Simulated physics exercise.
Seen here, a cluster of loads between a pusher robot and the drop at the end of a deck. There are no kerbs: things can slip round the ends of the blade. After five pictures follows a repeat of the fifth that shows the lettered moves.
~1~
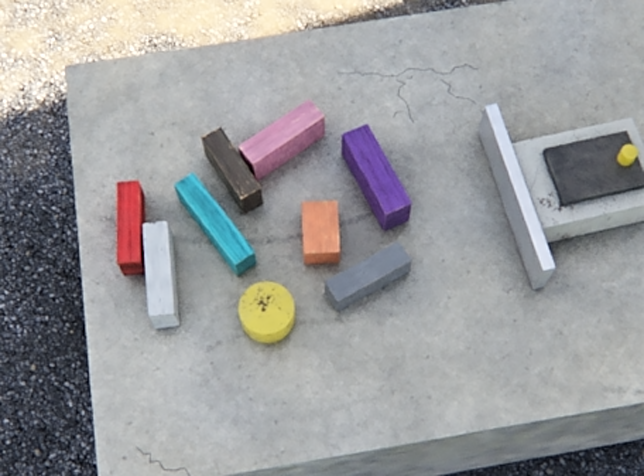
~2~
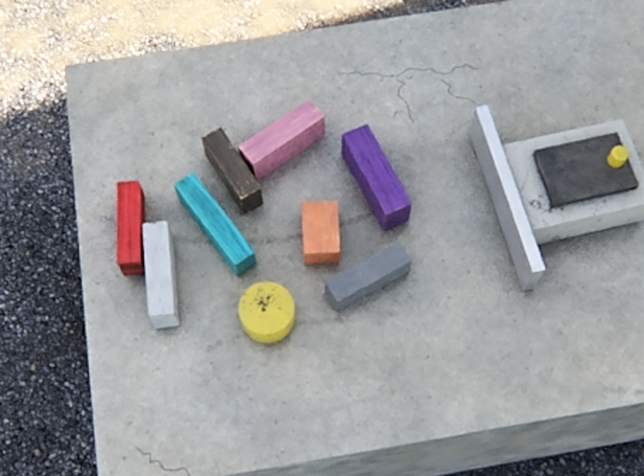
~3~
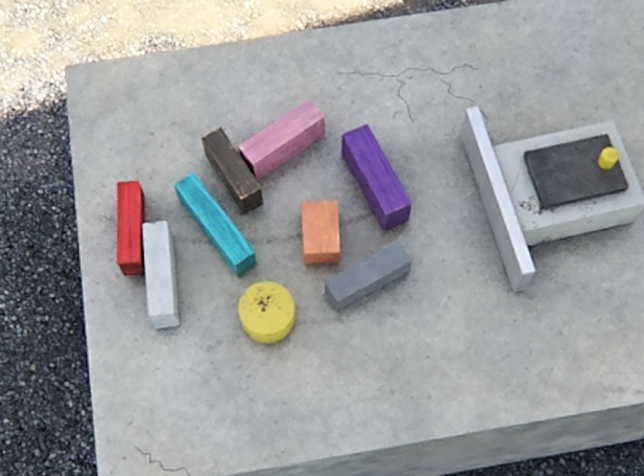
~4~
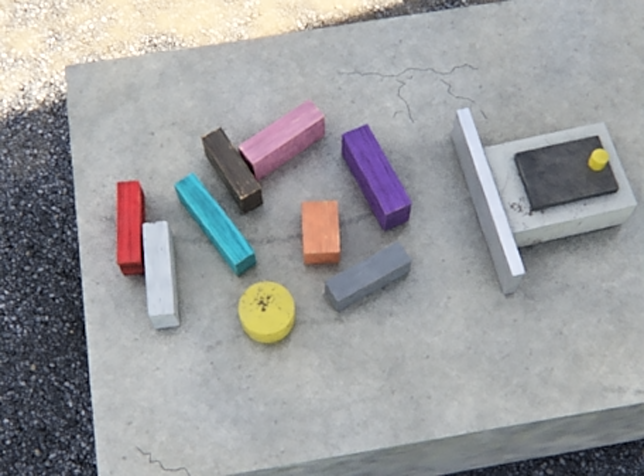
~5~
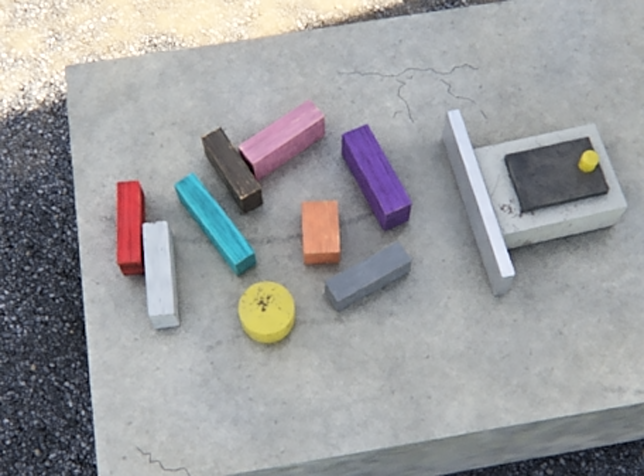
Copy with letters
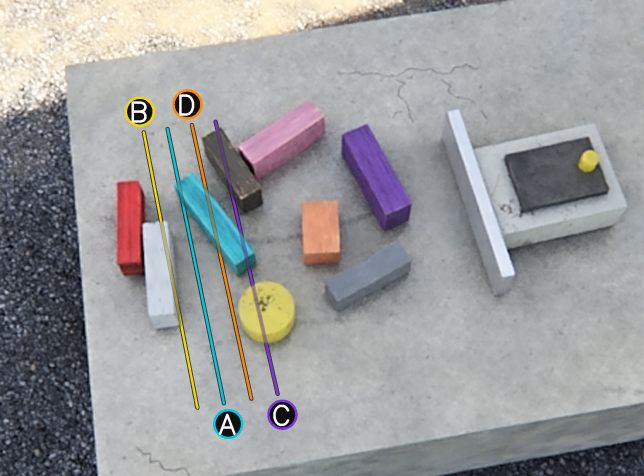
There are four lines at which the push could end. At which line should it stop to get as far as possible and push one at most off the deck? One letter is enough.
As far as mark A.
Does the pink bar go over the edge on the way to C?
No.
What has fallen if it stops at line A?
It is the red stick.
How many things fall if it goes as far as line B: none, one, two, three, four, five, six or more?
In all, two.
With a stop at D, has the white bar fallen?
No.
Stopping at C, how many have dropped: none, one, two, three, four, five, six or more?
In all, none.
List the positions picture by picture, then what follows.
In the first frame, yellow canister (267, 313); red stick (131, 228); robot (589, 169).
In the second frame, robot (579, 170); turquoise stick (216, 224).
In the third frame, robot (569, 172); orange crate (321, 232).
In the fourth frame, robot (559, 173); purple stick (376, 177).
In the fifth frame, robot (550, 175); yellow canister (267, 313); red stick (131, 228); white bar (161, 275).
On the marked copy, A at (194, 258); B at (169, 262); C at (245, 249); D at (220, 253).
Taking A. A third of the way, robot (449, 191); grey bar (341, 282); purple stick (345, 182).
Two thirds of the way, robot (346, 207); yellow canister (185, 350); turquoise stick (190, 230).
When it is over, robot (267, 220); red stick over the edge; white bar (93, 290); one fallen.
As for the rest, B drops two; C is within the limit but short; D is within the limit but short.
